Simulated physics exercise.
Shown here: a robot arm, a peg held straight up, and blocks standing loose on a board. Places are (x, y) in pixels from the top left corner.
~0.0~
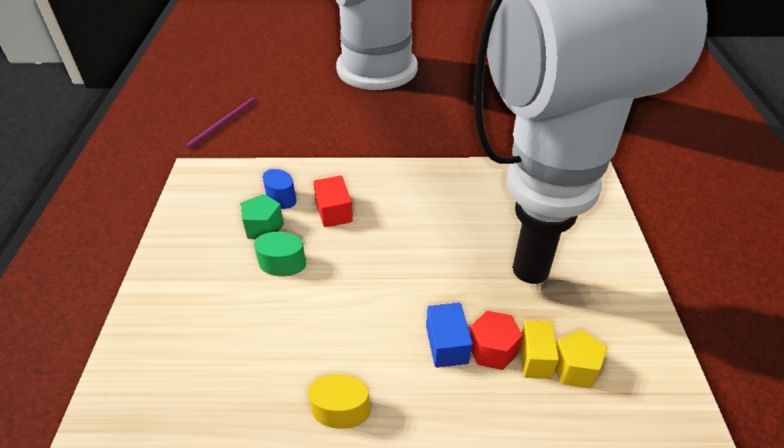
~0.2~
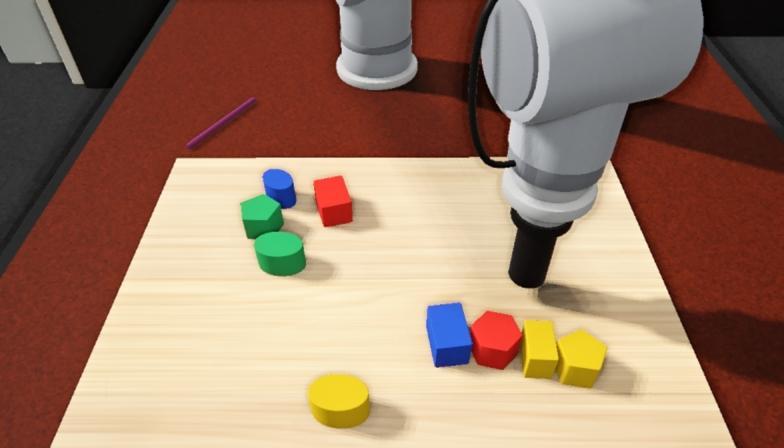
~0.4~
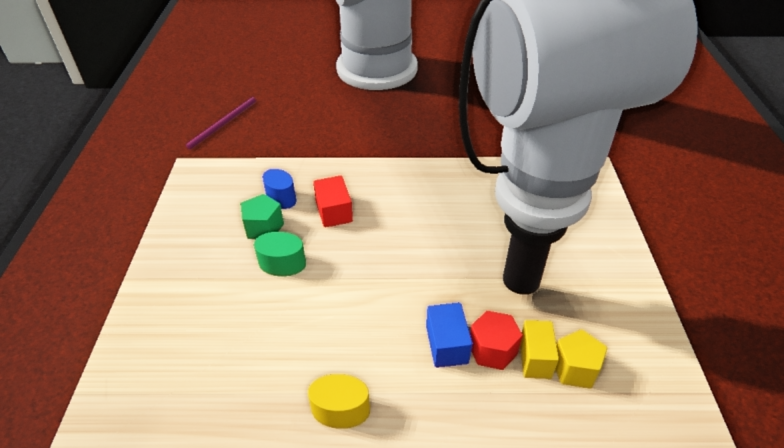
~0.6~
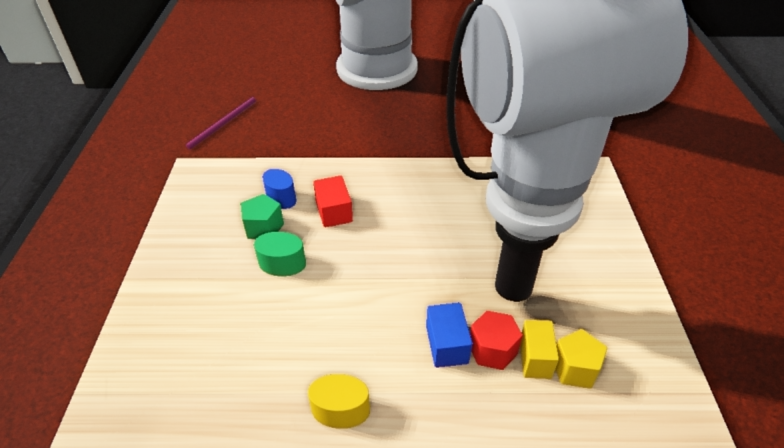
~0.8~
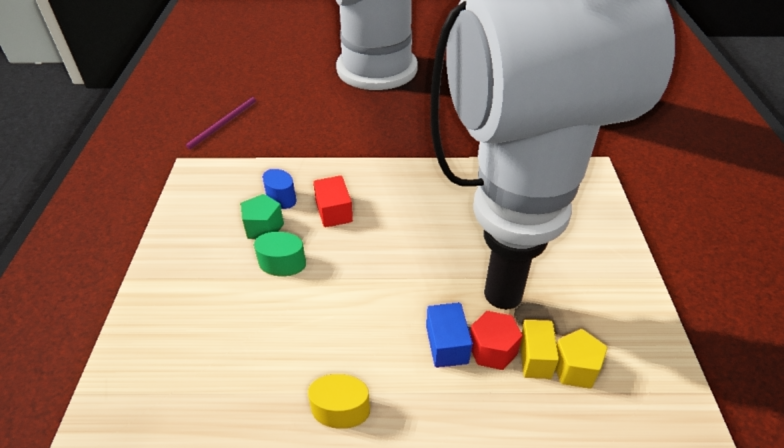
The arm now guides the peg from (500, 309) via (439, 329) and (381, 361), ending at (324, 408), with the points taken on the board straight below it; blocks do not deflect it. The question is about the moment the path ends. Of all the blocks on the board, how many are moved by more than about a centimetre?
I'd put the number at two.
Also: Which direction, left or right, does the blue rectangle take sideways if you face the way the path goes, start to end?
That block drifts left.
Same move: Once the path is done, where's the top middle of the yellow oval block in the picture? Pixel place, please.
About (308, 431).
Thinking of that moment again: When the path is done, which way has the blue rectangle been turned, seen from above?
That block twists counter-clockwise.
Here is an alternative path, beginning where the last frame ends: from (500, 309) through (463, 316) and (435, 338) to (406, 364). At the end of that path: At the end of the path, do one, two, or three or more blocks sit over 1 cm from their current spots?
It should be one.
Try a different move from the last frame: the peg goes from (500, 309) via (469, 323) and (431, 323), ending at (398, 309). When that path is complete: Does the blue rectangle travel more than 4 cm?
No, I don't think so.
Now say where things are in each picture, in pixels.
The first picture shows lower end of the peg at (531, 270), tops of blocks, yellow oval block at (338, 391), blue rectangle at (449, 324), red hexagon at (497, 330).
The second picture shows peg at (527, 275), blocks as before.
The third picture shows peg at (521, 281), blocks as before.
The fourth picture shows peg at (514, 287), blocks as before.
The fifth picture shows peg at (503, 295), yellow oval block at (338, 391), blue rectangle at (449, 324), red hexagon at (497, 330).
The first path, step by step. One third of the way, peg at (439, 315); blue rectangle at (426, 339), turned 60° anticlockwise.
Two thirds of the way, peg at (378, 349); blue rectangle at (407, 369), turned 110° anticlockwise.
At the end, peg at (322, 395); yellow oval block at (308, 431), turned 20° anticlockwise; blue rectangle at (406, 371), turned 115° anticlockwise; red hexagon not moved.
